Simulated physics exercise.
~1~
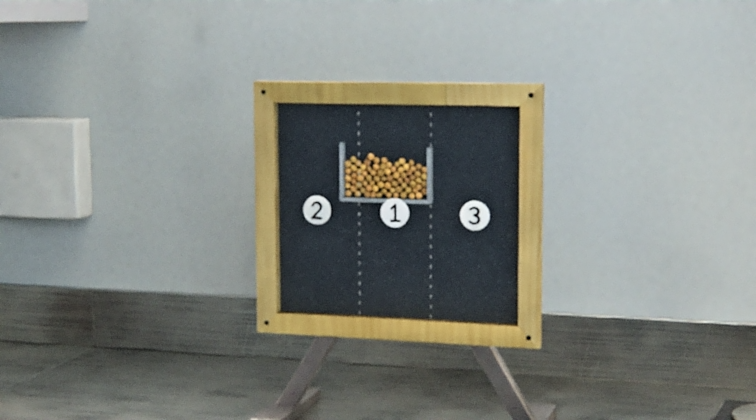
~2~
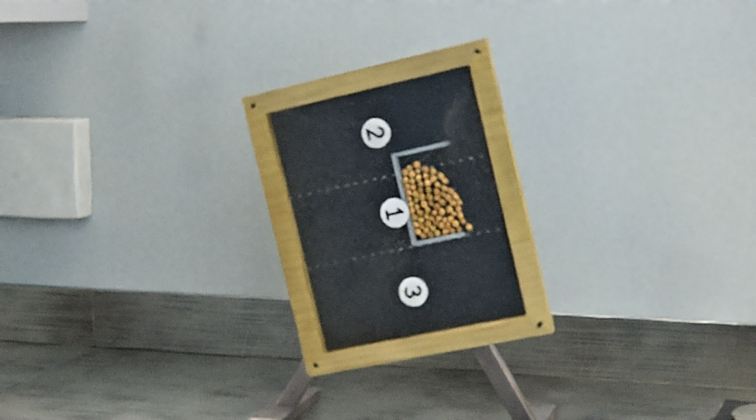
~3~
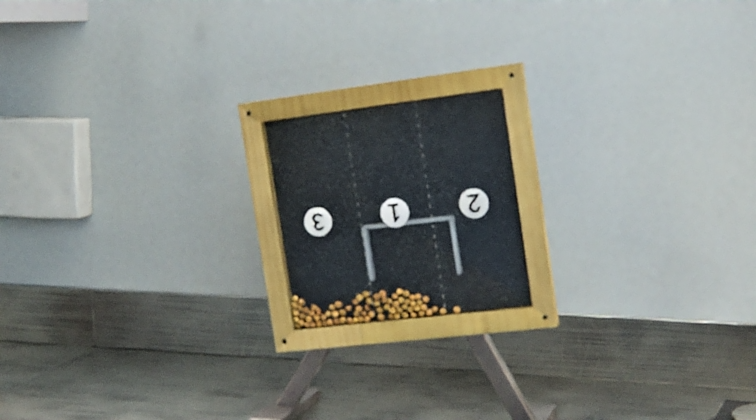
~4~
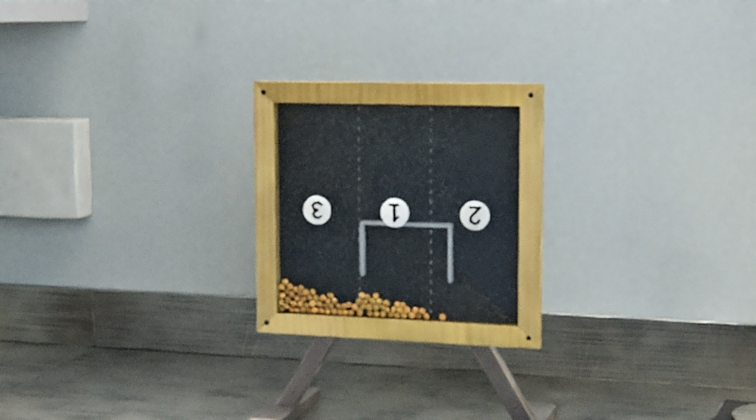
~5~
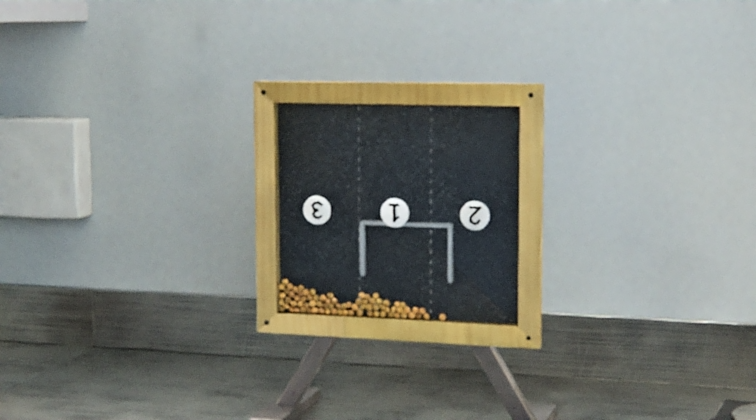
Against a pale wall, a wood-framed dark case of small tan beads turns clockwise until it is upside down, the beads spilling from an open tray onto the bottom edge, where they settle heaped toward the left, mostly beneath strips three and one.
